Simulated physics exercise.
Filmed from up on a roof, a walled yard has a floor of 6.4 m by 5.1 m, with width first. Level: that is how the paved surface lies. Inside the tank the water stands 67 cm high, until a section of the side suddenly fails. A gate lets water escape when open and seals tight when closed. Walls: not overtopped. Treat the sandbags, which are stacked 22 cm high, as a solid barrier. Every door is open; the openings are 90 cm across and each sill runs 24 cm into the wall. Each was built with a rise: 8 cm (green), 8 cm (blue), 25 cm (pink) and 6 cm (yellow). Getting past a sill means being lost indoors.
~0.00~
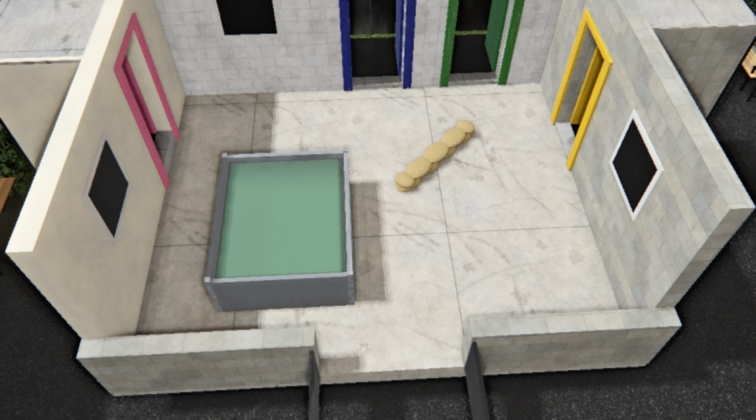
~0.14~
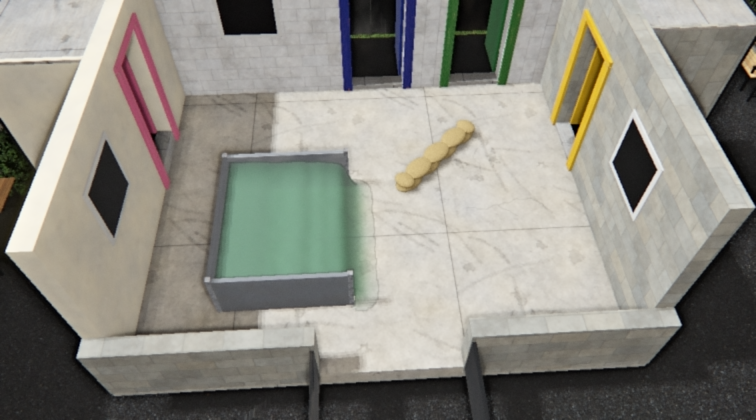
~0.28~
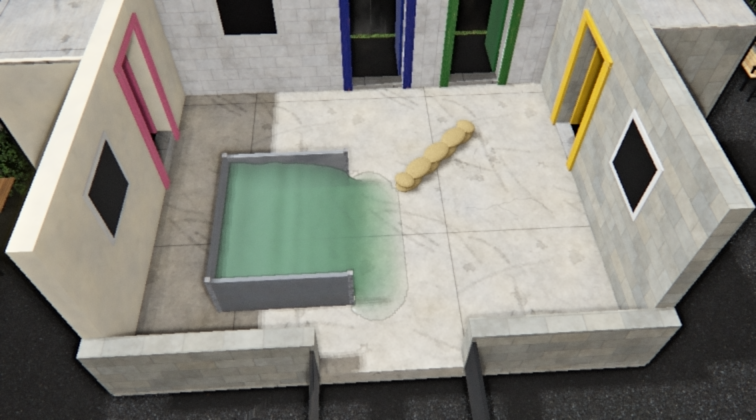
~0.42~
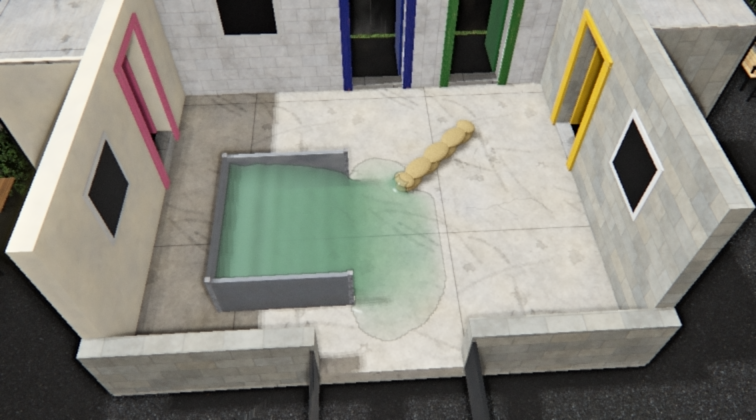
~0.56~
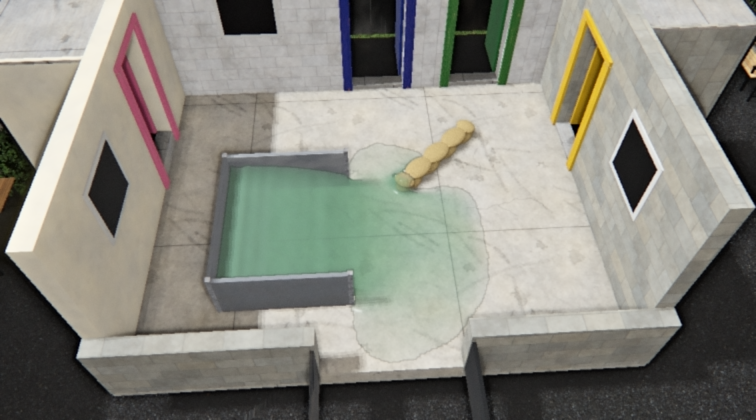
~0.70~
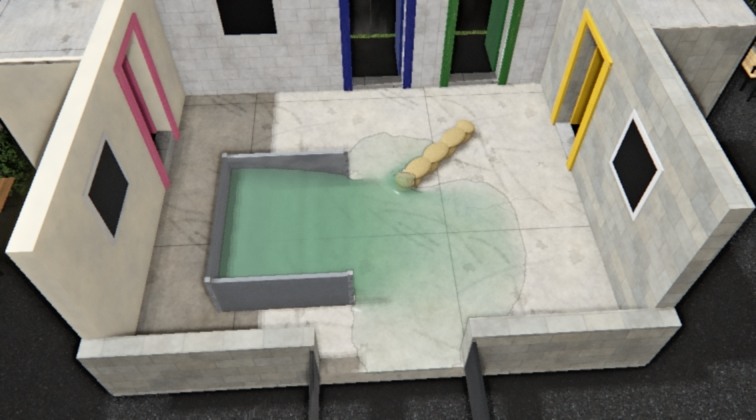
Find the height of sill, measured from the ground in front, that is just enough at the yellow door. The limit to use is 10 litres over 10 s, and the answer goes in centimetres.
Roughly 13.5 cm is just enough.
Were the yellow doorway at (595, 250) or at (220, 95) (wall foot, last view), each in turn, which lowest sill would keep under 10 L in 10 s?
Roughly 31 cm, then roughly 8.5 cm.
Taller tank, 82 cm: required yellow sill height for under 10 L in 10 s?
Step height: Approx. 17 cm.
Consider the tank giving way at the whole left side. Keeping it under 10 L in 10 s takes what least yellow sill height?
A height of around 8.5 cm.
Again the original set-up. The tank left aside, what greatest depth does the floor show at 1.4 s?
It gets to close to 40 centimetres there.
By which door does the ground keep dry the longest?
That would be the pink door.
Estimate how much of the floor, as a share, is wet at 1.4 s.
45 %.
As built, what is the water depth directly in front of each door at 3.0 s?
Lab note, depth in cm: Green 9; blue 7; pink 0; yellow 12.
After 1.4 s water covers 45 % of the floor, deepest (40 cm) near (585, 227); it has not reached the yellow door.
After 3.0 s water covers 55 % of the floor, deepest (29 cm) near (538, 91); 12 cm at the yellow door, 25 litres in over its 6 cm sill.
After 10.0 s water covers 95 % of the floor, deepest (12 cm) near (237, 95); 6 cm at the yellow door, 112 litres in over its 6 cm sill.
At the yellow door as built, the water arrived by 1.6 s and peaked near 15 cm at 6.2 s.
With a sill of 12.5 cm, 15 litres would have come in within the 10 s; with 14.5 cm, 6 litres. So under 10 litres takes about 13.5 cm.
